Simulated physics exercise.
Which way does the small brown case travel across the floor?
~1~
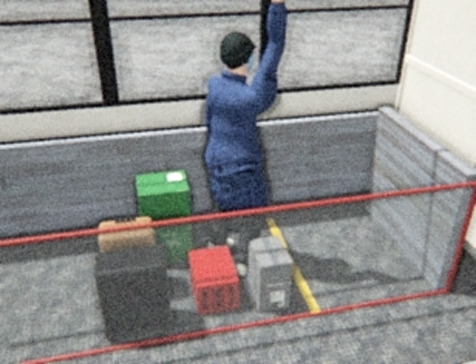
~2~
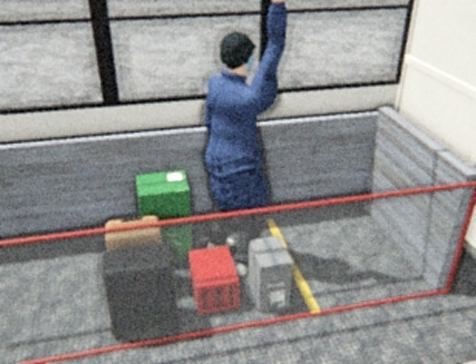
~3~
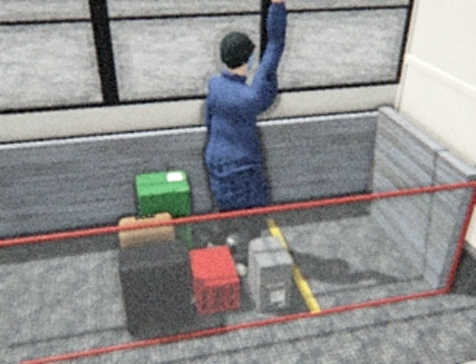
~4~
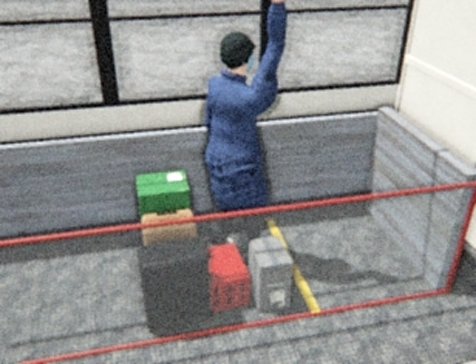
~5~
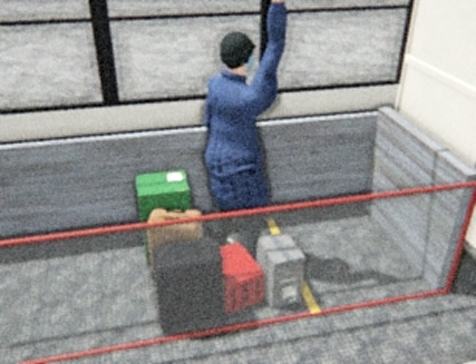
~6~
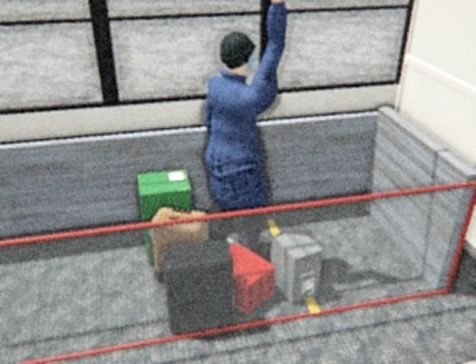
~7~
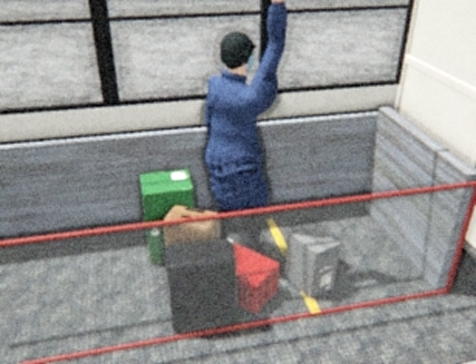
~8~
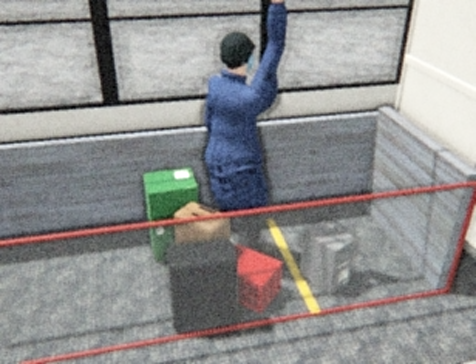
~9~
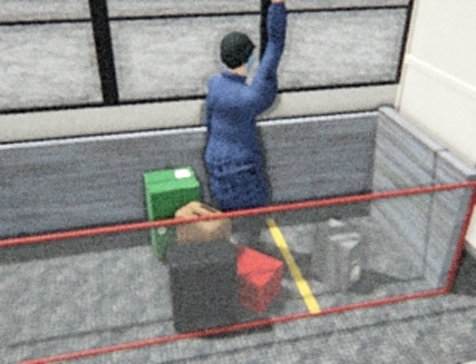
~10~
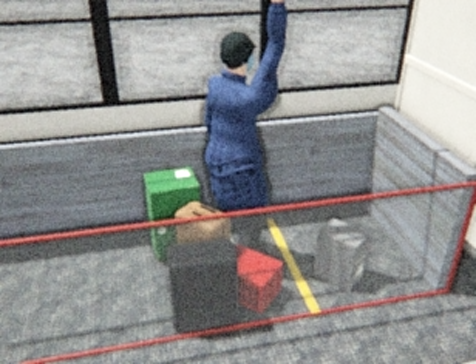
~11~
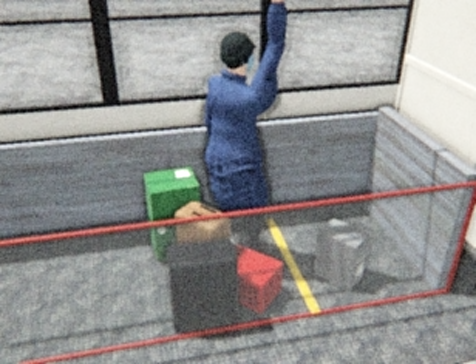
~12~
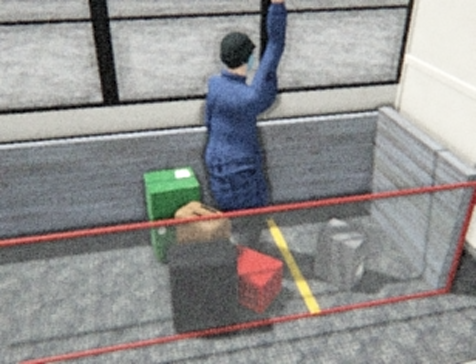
It moves to the right, staying behind the large black case.
